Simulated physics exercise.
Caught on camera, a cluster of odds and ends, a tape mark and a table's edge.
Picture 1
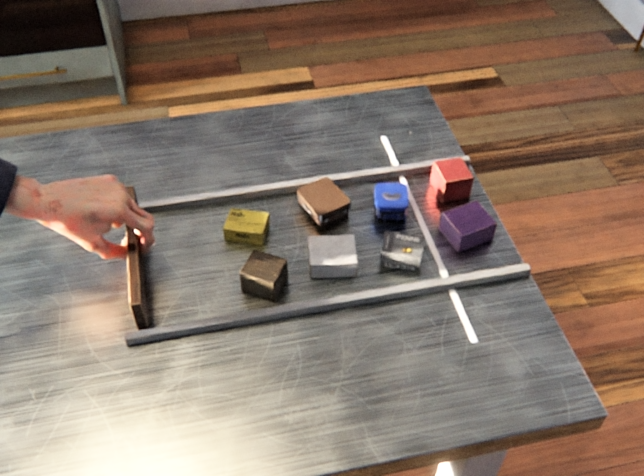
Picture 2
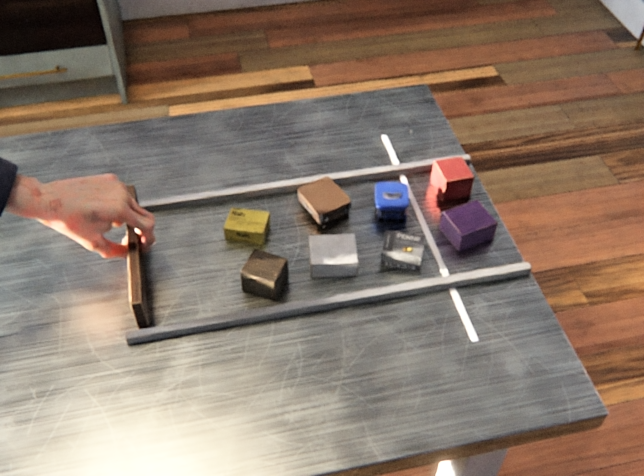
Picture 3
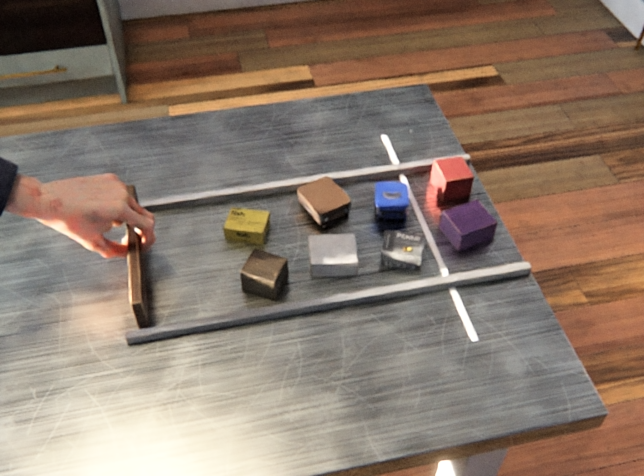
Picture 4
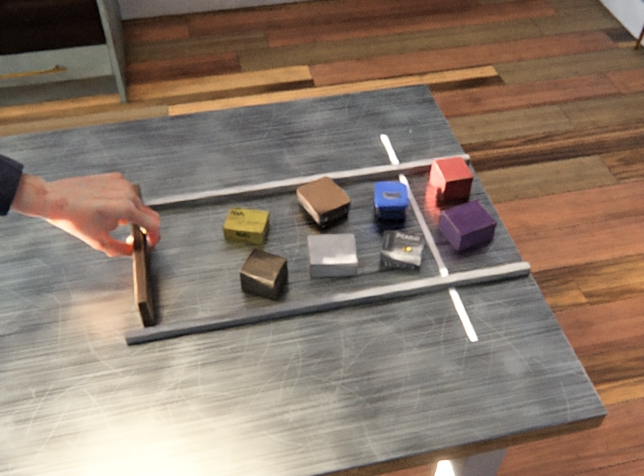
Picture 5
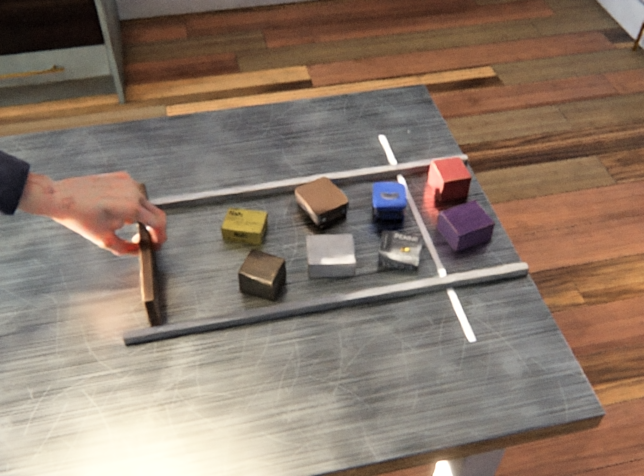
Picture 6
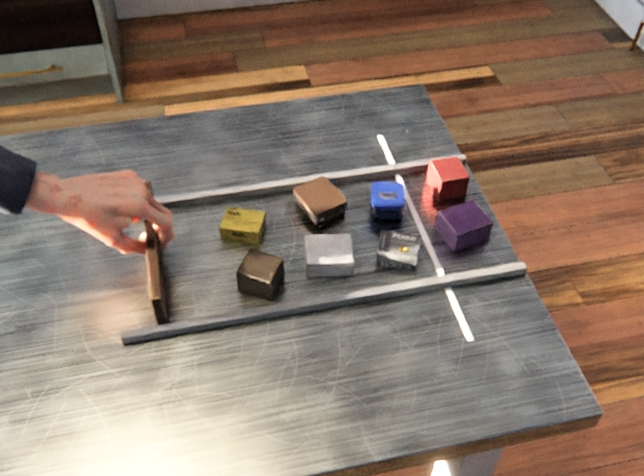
A hand slides an upright board slightly right toward several small blocks on a table.
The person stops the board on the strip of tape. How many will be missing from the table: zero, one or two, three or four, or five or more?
Here the number that fall off is three or four.
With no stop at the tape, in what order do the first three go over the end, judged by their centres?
Earliest first: The purple block, then the red block, then the grey box.
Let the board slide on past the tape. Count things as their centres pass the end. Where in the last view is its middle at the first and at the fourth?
Its middle is around (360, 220) and later (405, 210).
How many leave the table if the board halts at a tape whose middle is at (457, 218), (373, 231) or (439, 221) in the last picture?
The counts: 6, 1 and 4.
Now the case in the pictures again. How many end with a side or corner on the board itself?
The number is 2.
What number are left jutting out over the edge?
0 of them.
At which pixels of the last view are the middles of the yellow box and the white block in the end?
The yellow box at (427, 192), the white block at (483, 229).
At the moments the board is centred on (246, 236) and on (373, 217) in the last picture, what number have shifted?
First 2, then 8.
Early on, none off yet; red block at rest near (448, 179); purple block at rest near (464, 225); blue case at rest near (387, 202).
A while later, none off yet; red block at rest near (448, 179); purple block at rest near (464, 225); blue case moving near (396, 201).
Further along, none off yet; red block travelled about its own width near (482, 173); purple block leaning well over near (521, 221); blue case travelled well along near (458, 191).
Finally, the number that fall off is three or four; lost, grey box, blue case, purple block and red block.
